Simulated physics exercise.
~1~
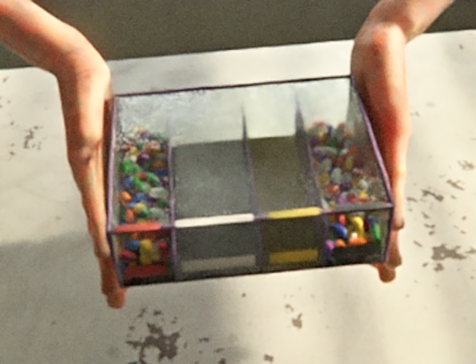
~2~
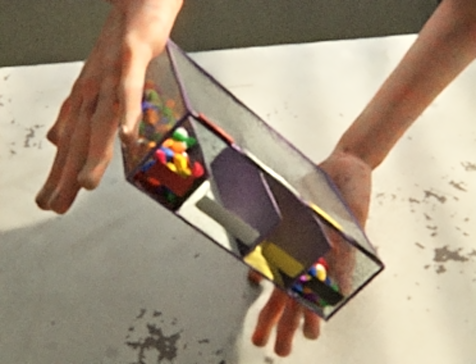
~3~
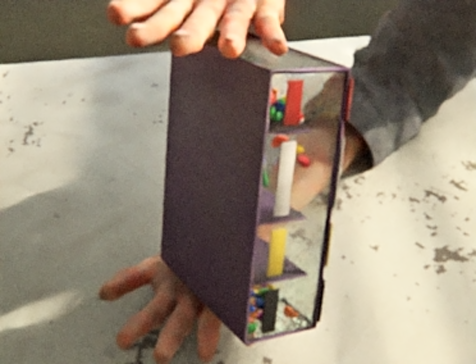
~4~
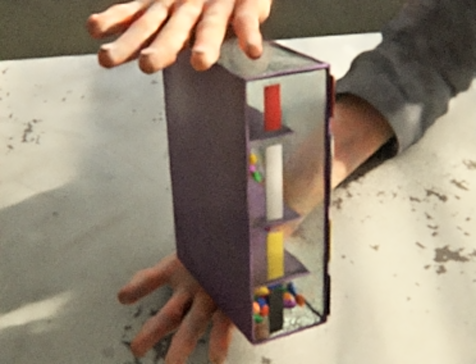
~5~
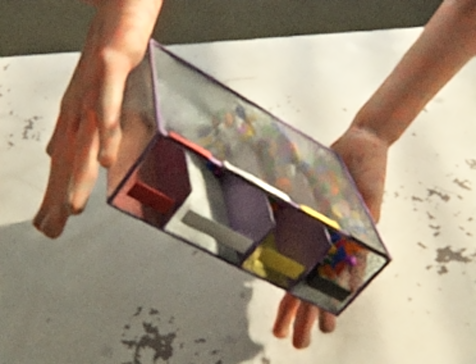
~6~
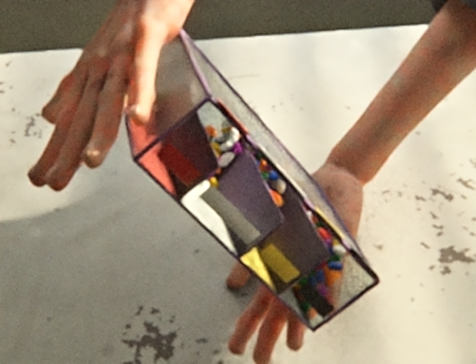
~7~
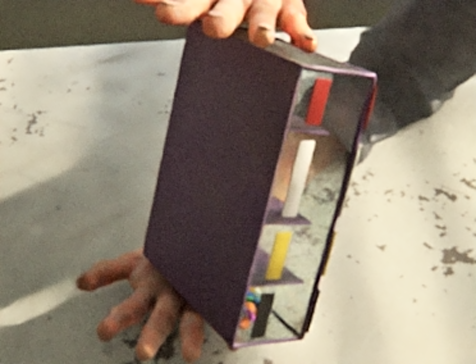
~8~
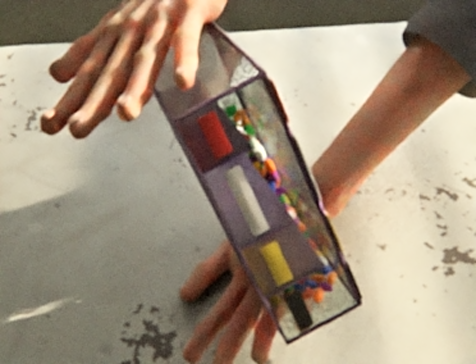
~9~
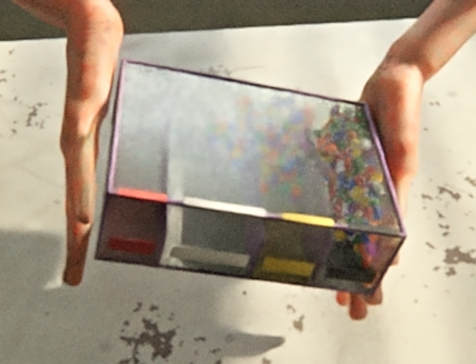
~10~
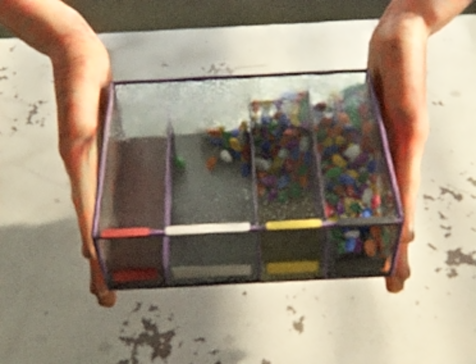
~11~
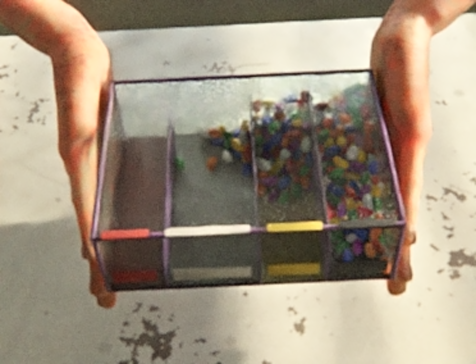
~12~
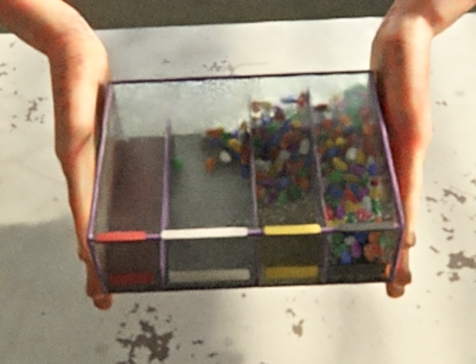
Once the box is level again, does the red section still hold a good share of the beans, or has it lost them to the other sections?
The red section has lost its beans and ends up empty. Most of the beans lie in the black section and a good share in the yellow, with only a few in the white.
Two hands tipped a clear-topped box of colorful beans steeply onto its right end, eased it partway back, tipped it again and leveled it, leaving most beans in the black section, fewer in yellow, a few in white and none in red.
